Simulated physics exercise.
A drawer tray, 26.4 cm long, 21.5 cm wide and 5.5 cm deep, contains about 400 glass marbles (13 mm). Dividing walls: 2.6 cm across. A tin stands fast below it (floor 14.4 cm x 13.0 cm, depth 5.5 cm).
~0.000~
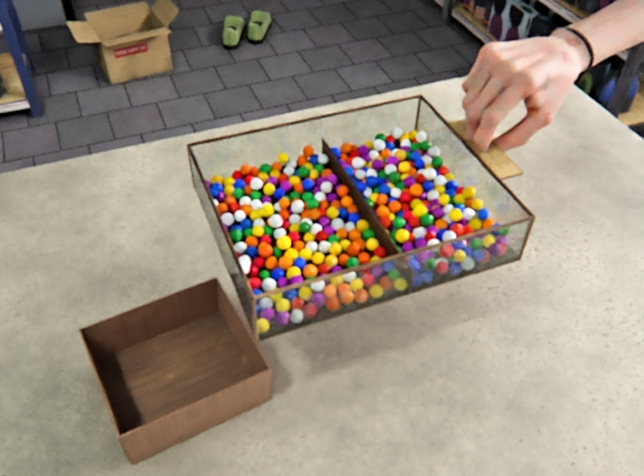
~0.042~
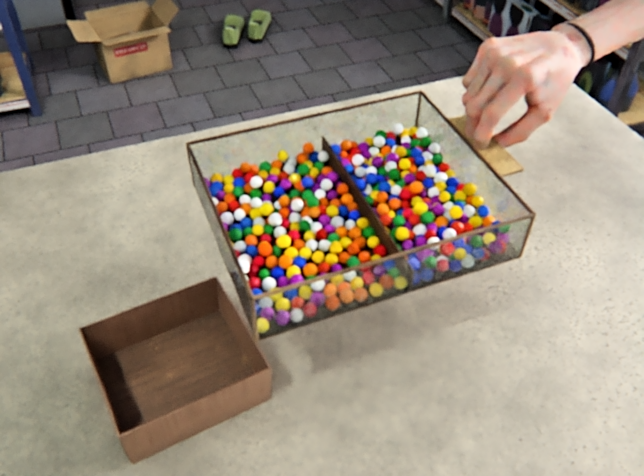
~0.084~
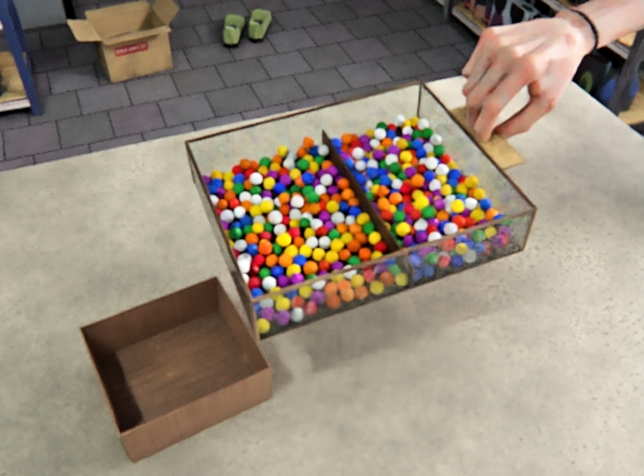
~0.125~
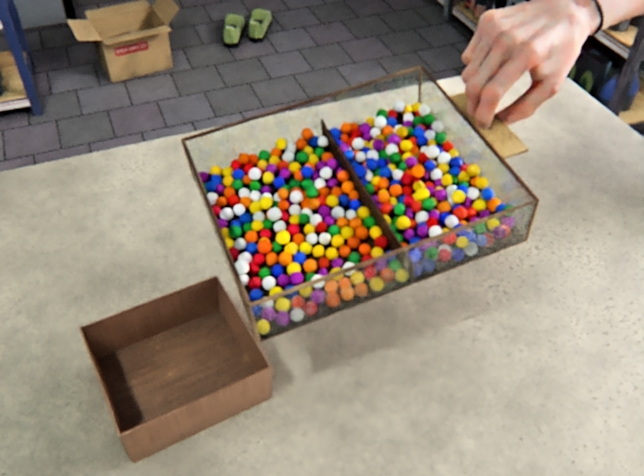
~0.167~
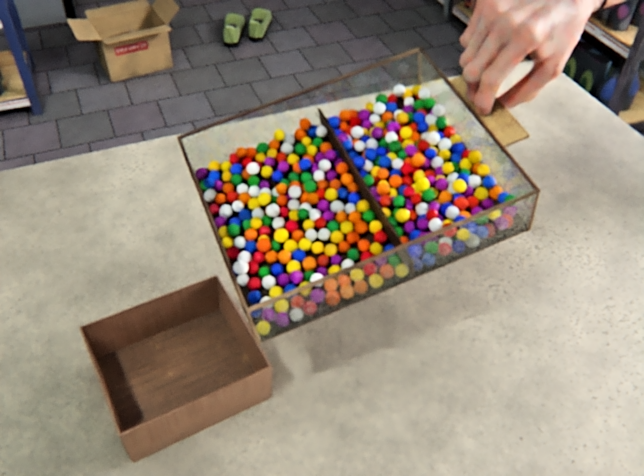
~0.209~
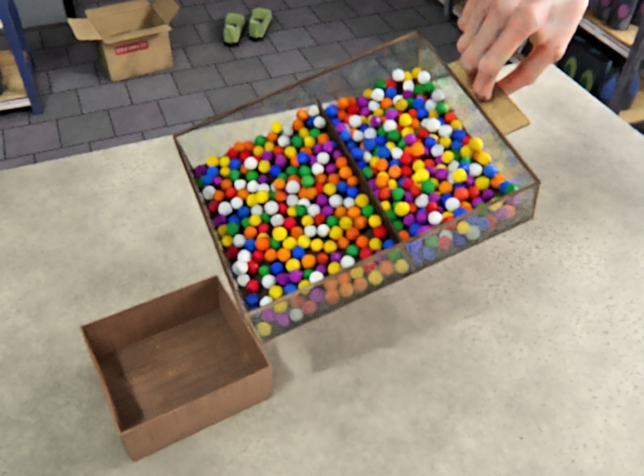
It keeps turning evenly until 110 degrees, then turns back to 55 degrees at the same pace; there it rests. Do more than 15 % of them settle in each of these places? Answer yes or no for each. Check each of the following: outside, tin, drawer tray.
Outside everything - yes, tin - no, drawer tray - no.
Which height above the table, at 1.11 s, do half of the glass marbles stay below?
I'd say close to 4 centimetres.
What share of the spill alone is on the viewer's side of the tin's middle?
100 %.
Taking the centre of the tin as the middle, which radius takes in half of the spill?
Roughly 38 cm.
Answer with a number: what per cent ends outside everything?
Roughly 90 percent.
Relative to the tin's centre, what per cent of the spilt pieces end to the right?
Spill share: Around 30 per cent.
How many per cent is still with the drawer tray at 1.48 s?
Around 0 percent of the load is still there.
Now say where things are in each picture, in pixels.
The first picture shows drawer tray at (402, 260); tilt 0 degrees; leading edge at (217, 213); tin at (173, 349).
The second picture shows drawer tray at (402, 258); tilt 1 degrees; leading edge at (216, 212).
The third picture shows drawer tray at (401, 257); tilt 3 degrees; leading edge at (215, 212).
The fourth picture shows drawer tray at (400, 255); tilt 7 degrees; low side front left; leading edge at (212, 214).
The fifth picture shows drawer tray at (397, 253); tilt 12 degrees; low side front left; leading edge at (209, 215).
The sixth picture shows drawer tray at (395, 252); tilt 17 degrees; low side front left; leading edge at (206, 217); tin at (174, 346). It turns about 115 degrees a second.
Then, at 0.70 s, tilt 73 degrees; drawer tray 100 %; middle of all pieces near (289, 188).
After 1.11 s, tilt 110 degrees; outside 50 %, tin 10 %, drawer tray 15 %, in the air 30 %; middle of all pieces near (204, 451).
After 1.48 s, tilt 72 degrees; outside 90 %, tin 10 %.
Then, at 1.84 s, tilt 55 degrees; outside 90 %, tin 10 %.
At rest (3.7 s), outside 90 %, tin 10 %, drawer tray 0 %.
